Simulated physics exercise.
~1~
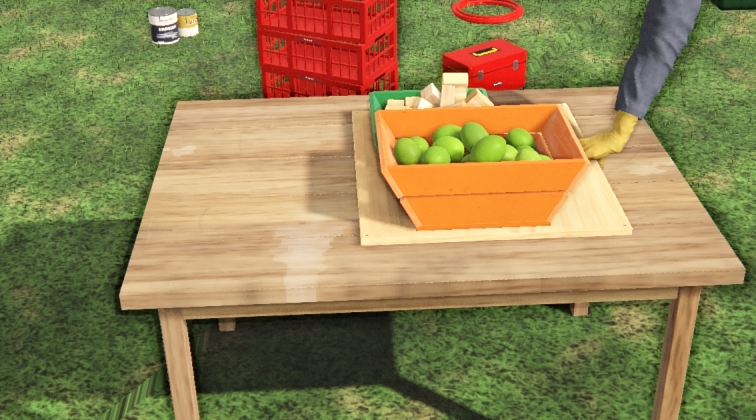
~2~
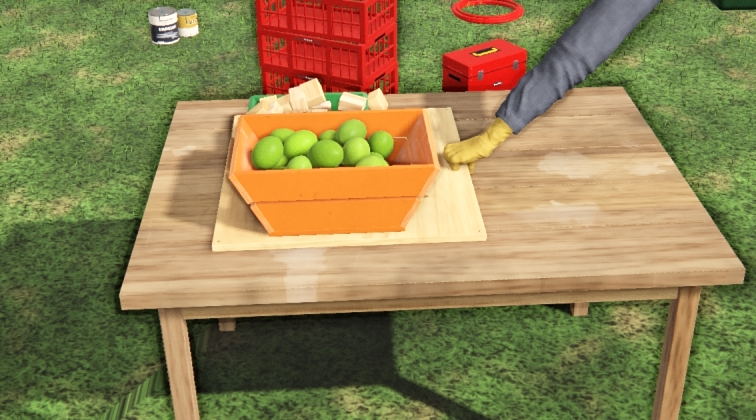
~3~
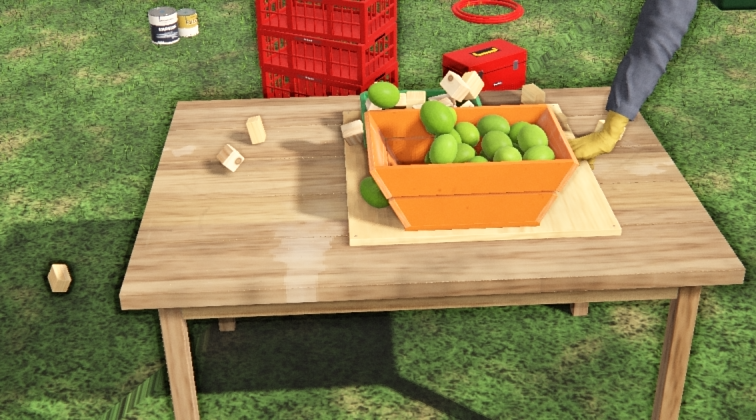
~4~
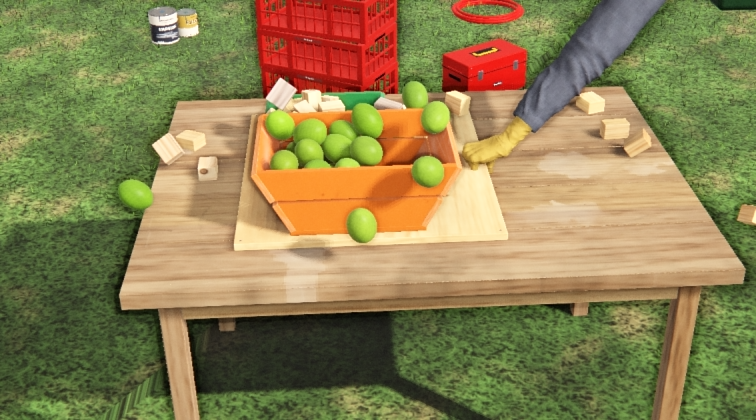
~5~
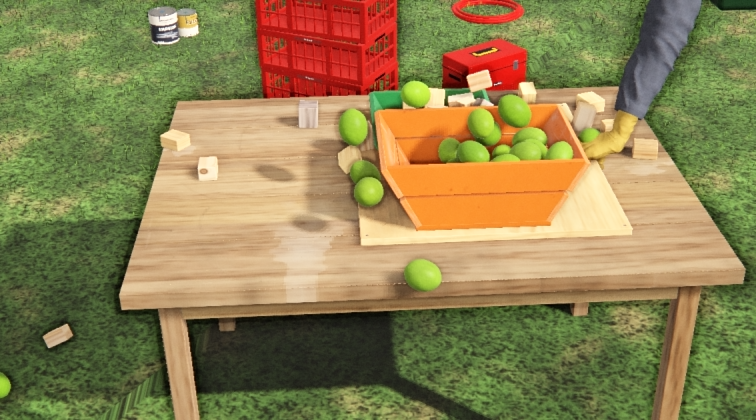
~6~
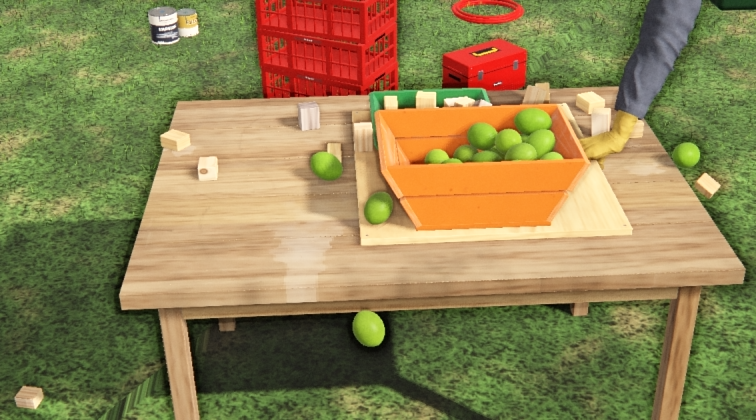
Orange box of green fruit and green box of wooden blocks being shoved left and right by gloved hand, spilling across table.
